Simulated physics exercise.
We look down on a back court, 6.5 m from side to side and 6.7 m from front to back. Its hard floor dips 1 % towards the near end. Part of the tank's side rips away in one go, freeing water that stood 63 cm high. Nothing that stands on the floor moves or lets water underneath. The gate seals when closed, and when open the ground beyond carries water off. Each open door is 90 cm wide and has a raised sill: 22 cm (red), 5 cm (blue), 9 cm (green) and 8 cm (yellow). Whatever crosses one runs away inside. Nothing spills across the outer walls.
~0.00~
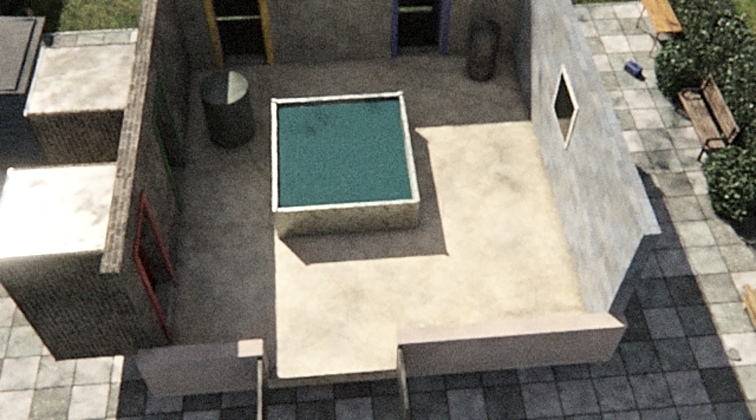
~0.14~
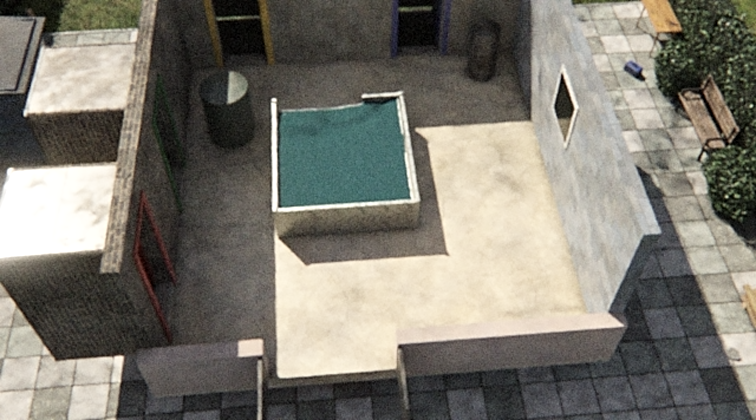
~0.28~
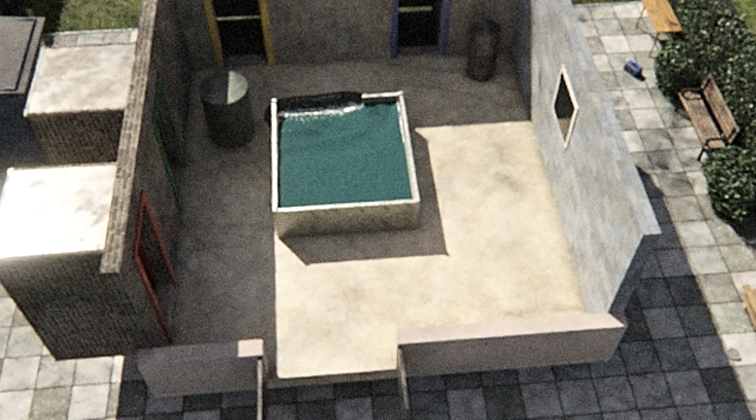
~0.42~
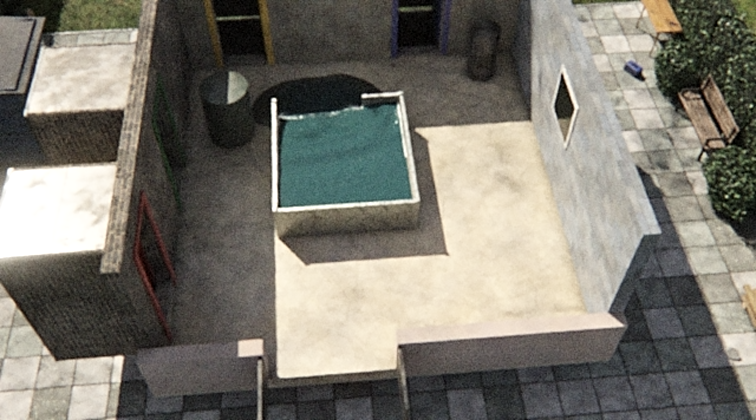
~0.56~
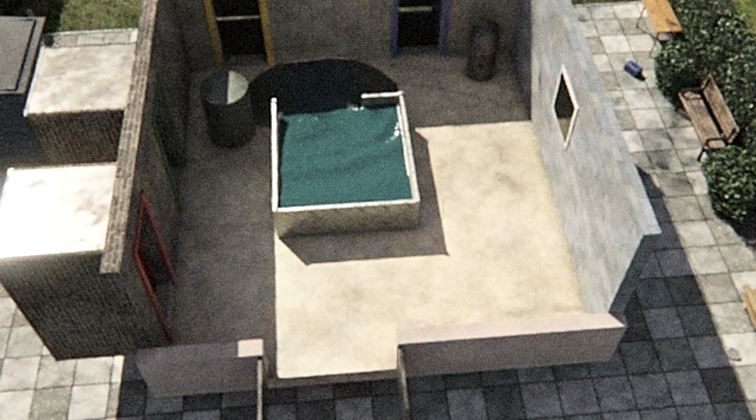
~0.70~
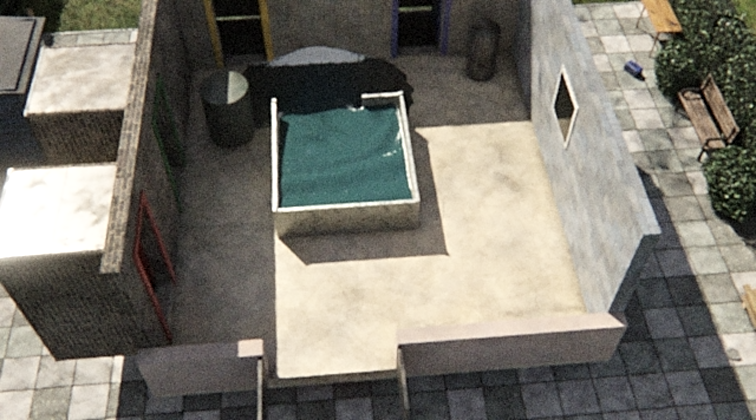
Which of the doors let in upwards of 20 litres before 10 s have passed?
The water let in: At the red door it keeps below the limit; at the blue door it passes the limit; at the green door it keeps below the limit; at the yellow door it exceeds the limit.
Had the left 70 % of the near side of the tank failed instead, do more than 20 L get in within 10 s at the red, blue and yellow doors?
Then: Red not over, blue under, yellow below.
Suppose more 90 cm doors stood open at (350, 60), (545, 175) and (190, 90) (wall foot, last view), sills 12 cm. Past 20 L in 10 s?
In turn: Past it, under, over.
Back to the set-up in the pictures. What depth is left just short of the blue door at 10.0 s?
About 6.0 cm.
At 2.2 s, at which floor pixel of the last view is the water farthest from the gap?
Around (513, 55).
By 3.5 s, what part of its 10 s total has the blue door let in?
About 55 per cent.
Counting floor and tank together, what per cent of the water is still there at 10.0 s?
Some 82 per cent remains.
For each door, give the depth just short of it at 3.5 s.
Depths in cm: Red 2, blue 9, green 9, yellow 21.
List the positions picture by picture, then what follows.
In the first picture, the tank at (342, 152) is whole and still, 63 cm deep.
In the second picture, the front is at a hidden place, 0.8 m from the gap on the tank's far side; 0.4 m2 of floor is under water; 63 cm left at the back of the tank.
In the third picture, the front is at (271, 110), 1.1 m from the gap on the tank's far side; 1.3 m2 of floor is under water; 63 cm left at the back of the tank.
In the fourth picture, water pours out on the tank's far side and has run 1.4 m, to (344, 77); typically 9 cm deep outside, 63 cm at the tank's back.
In the fifth picture, the front is at (348, 61), 1.9 m from the gap on the tank's far side; 4.2 m2 of floor is under water; 63 cm left at the back of the tank.
In the sixth picture, the front is at (256, 66), 2.2 m from the gap on the tank's far side; 4.9 m2 of floor is under water; 63 cm left at the back of the tank.
After 1.4 s water covers 15 % of the floor and is deepest (43 cm) near (301, 67); red door not reached, blue door 10 cm at the sill, 0 L in, green door not reached, yellow door 22 cm at the sill, 14 L in.
After 2.2 s water covers 25 % of the floor and is deepest (46 cm) near (202, 73); red door not reached, blue door 10 cm at the sill, 8 L in, green door not reached, yellow door 24 cm at the sill, 77 L in.
After 3.5 s water covers 45 % of the floor and is deepest (32 cm) near (217, 117); red door not reached, blue door 9 cm at the sill, 23 L in, green door 9 cm at the sill, 0 L in, yellow door 21 cm at the sill, 174 L in.
After 6.0 s water covers 85 % of the floor and is deepest (18 cm) near (218, 111); red door 2 cm at the sill, 0 L in, blue door 7 cm at the sill, 35 L in, green door 5 cm at the sill, 1 L in, yellow door 16 cm at the sill, 286 L in.
After 10.0 s water covers 95 % of the floor and is deepest (13 cm) near (549, 341); red door 8 cm at the sill, 0 L in, blue door 6 cm at the sill, 42 L in, green door 3 cm at the sill, 1 L in, yellow door 8 cm at the sill, 324 L in.
